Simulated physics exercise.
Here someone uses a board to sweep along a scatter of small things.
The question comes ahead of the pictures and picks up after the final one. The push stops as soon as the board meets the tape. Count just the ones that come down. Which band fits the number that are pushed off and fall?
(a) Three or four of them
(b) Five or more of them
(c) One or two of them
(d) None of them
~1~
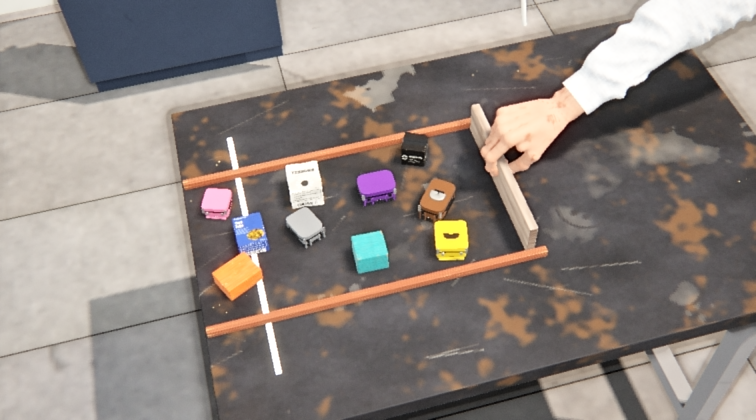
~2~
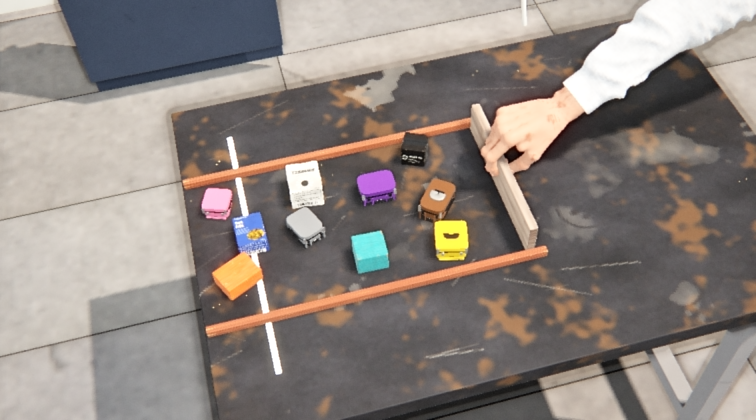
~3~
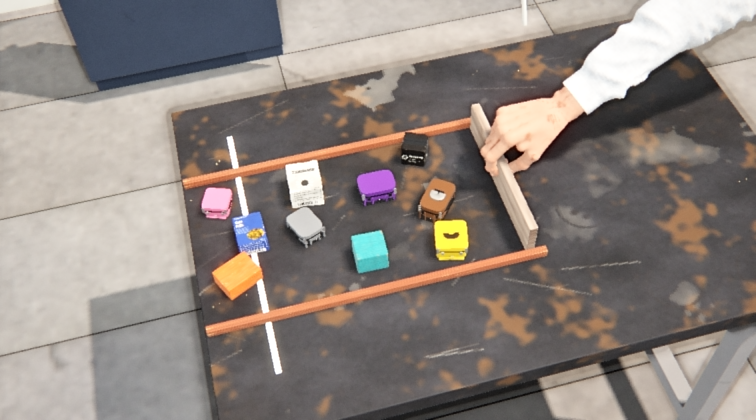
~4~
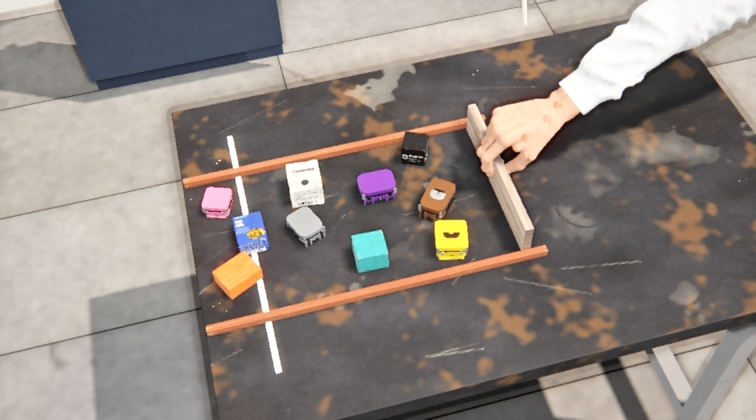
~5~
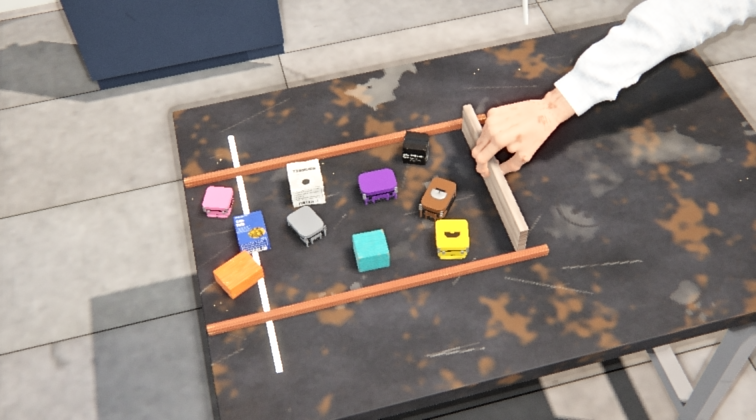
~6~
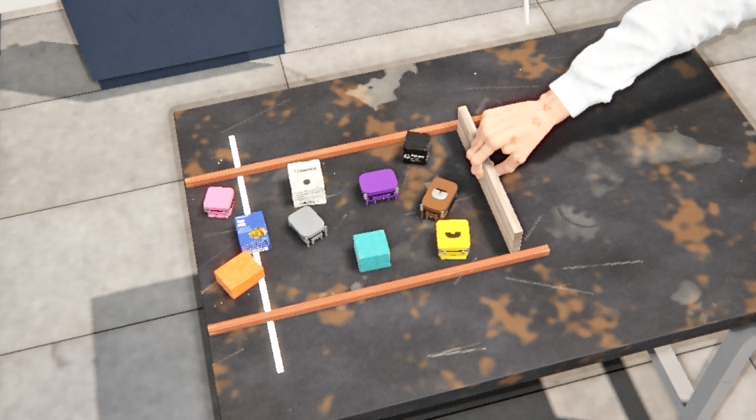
(a) Three or four of them.
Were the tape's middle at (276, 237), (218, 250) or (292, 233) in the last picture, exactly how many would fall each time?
The three tries give 0, 6 and 0.
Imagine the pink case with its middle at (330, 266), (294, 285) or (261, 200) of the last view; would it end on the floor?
Going through them in order, it ends up falling, it ends up falling, and it ends up falling.
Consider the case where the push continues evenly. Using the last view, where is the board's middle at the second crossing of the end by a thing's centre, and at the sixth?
Roughly (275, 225) for the earlier crossing, roughly (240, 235) for the later one.
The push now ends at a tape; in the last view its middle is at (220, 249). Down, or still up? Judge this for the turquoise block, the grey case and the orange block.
Turquoise block goes off, grey case goes off, orange block goes off.
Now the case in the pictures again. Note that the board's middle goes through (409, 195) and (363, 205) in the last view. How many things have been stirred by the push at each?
First 3, then 6.
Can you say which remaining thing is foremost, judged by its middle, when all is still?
The foremost one is the white box.
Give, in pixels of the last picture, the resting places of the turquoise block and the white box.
The turquoise block settles near (215, 288); as for the white box, near (196, 202).
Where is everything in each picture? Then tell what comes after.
In the first picture, pink case (218, 205); orange block (238, 276); blue box (251, 234); board (502, 175); tape (252, 243).
In the second picture, orange block (238, 276); purple case (377, 188).
In the third picture, blue box (251, 234); white box (305, 184).
In the fourth picture, pink case (218, 204); brown case (437, 201).
In the fifth picture, orange block (239, 274); black box (416, 148).
In the sixth picture, pink case (220, 203); orange block (240, 274); blue box (253, 233); board (487, 177); tape (253, 242).
Soon after, none off yet; pink case at rest near (220, 203); orange block at rest near (240, 274); blue box at rest near (253, 233).
Then, none off yet; pink case moved about its own width near (201, 206); orange block moved about its own width near (212, 278); blue box moved about its own width near (213, 245).
At rest, the number that fall off is three or four; fallen, blue box, orange block and pink case.
